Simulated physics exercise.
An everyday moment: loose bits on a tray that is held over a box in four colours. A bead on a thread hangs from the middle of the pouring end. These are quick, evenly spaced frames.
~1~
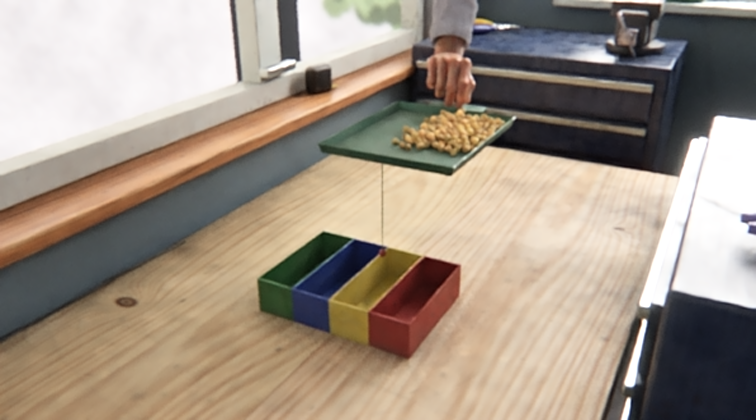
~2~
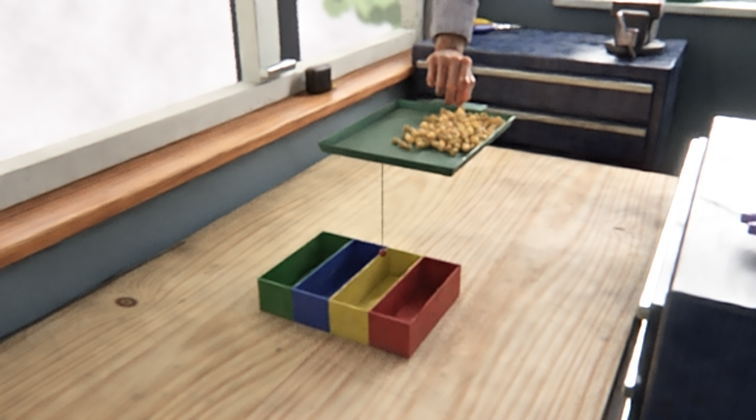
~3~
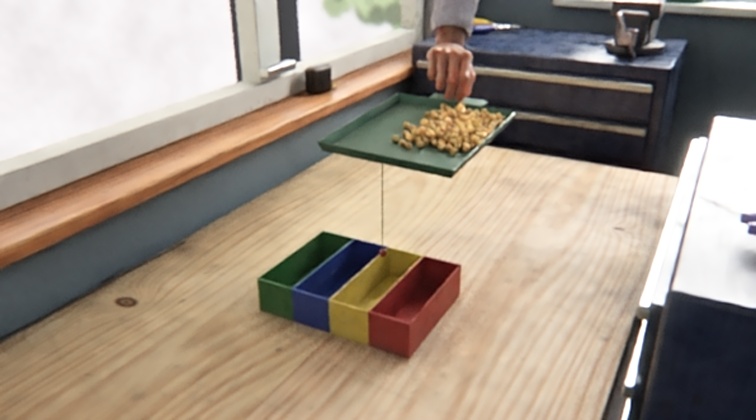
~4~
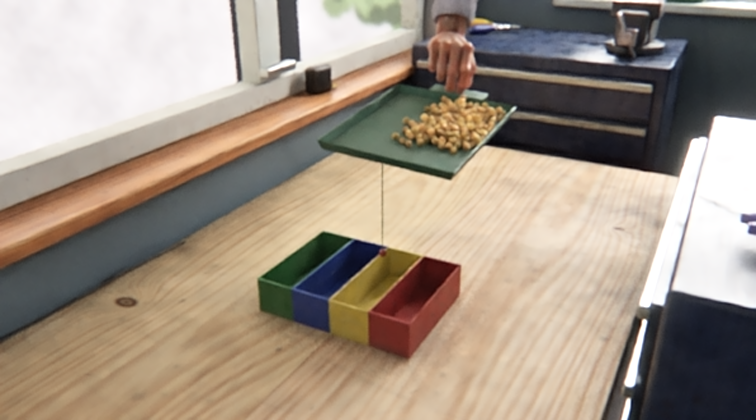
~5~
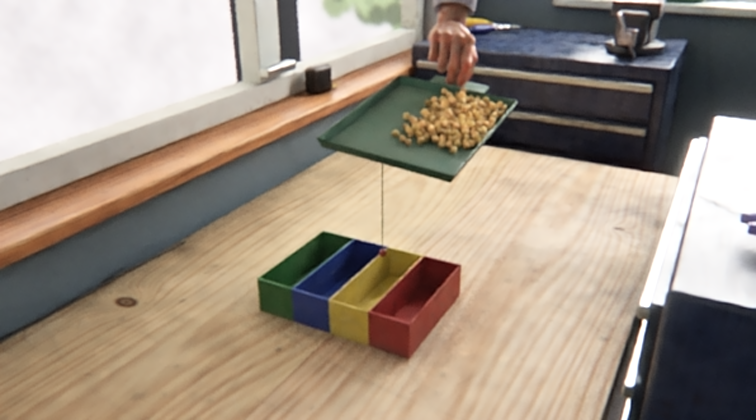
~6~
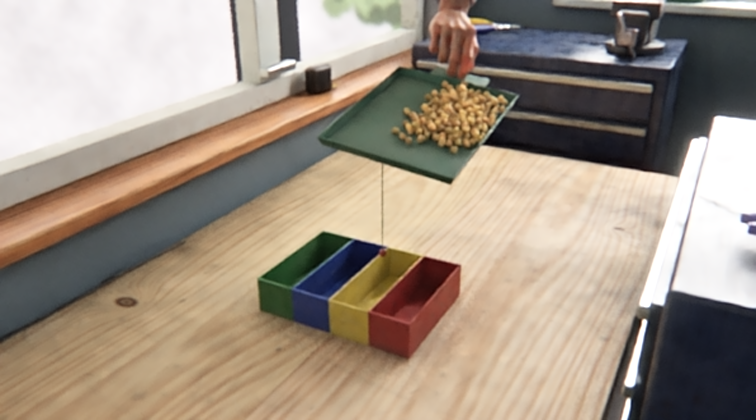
Above a wooden table by a window, a hand held a green tray of chickpeas over a box in four colours, then gradually raised the back, tilting the tray slightly toward its front right corner.
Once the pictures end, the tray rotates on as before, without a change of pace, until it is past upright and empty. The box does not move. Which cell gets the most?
It favours the red compartment.
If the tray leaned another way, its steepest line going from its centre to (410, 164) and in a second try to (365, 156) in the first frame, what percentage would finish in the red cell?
Roughly 40 per cent, and 0 per cent.
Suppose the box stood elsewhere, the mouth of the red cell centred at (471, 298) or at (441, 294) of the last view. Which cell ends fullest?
The first try: The cell in yellow. The second: The red cell.
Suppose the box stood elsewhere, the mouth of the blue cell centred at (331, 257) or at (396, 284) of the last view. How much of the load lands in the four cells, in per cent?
The first gives 20 %, the second 100 %.
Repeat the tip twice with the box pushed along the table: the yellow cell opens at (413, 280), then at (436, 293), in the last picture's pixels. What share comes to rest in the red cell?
First some 50, then 20 per cent.
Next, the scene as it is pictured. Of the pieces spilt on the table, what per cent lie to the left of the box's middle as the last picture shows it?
Close to 0 per cent.
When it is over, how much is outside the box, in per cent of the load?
Roughly 40 in a hundred.
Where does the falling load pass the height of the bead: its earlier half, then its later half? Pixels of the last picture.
First near (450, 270), later near (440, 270).
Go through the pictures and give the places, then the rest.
In the first picture, corners of the pouring end (322, 143) and (452, 166), level; middle of the load (456, 132), dried chickpeas; bead on its thread (383, 253); green cell (276, 296); blue cell (311, 307); yellow cell (349, 319); red cell (389, 332).
In the second picture, corners of the pouring end (322, 142) and (452, 166), level; middle of the load (456, 131).
In the third picture, corners of the pouring end (322, 141) and (452, 168), tipped barely, lowest at the right corner; middle of the load (456, 129).
In the fourth picture, corners of the pouring end (322, 139) and (452, 171), tipped a little, lowest at the right corner; middle of the load (457, 125).
In the fifth picture, corners of the pouring end (322, 138) and (451, 173), tipped a little, lowest at the right corner; middle of the load (457, 120).
In the sixth picture, corners of the pouring end (322, 136) and (451, 176), tipped a little, lowest at the right corner; middle of the load (457, 116); green cell (276, 296); blue cell (311, 307); yellow cell (349, 319); red cell (389, 332).
Just after the last frame, tray tipped steeply; the larger part on the tray; just a few in the red cell; about a tenth falling or outside the box.
A moment on, tray tipped right over; roughly two thirds on the tray; about a tenth in the red cell; roughly a third falling or outside the box.
Further on, tray tipped past a quarter turn; roughly half in the red cell; about a tenth in the yellow cell; roughly half falling or outside the box.
When it is over, tray tipped past a quarter turn; roughly half in the red cell; about a tenth in the yellow cell; not one in the blue cell; not one in the green cell; roughly half outside the box.
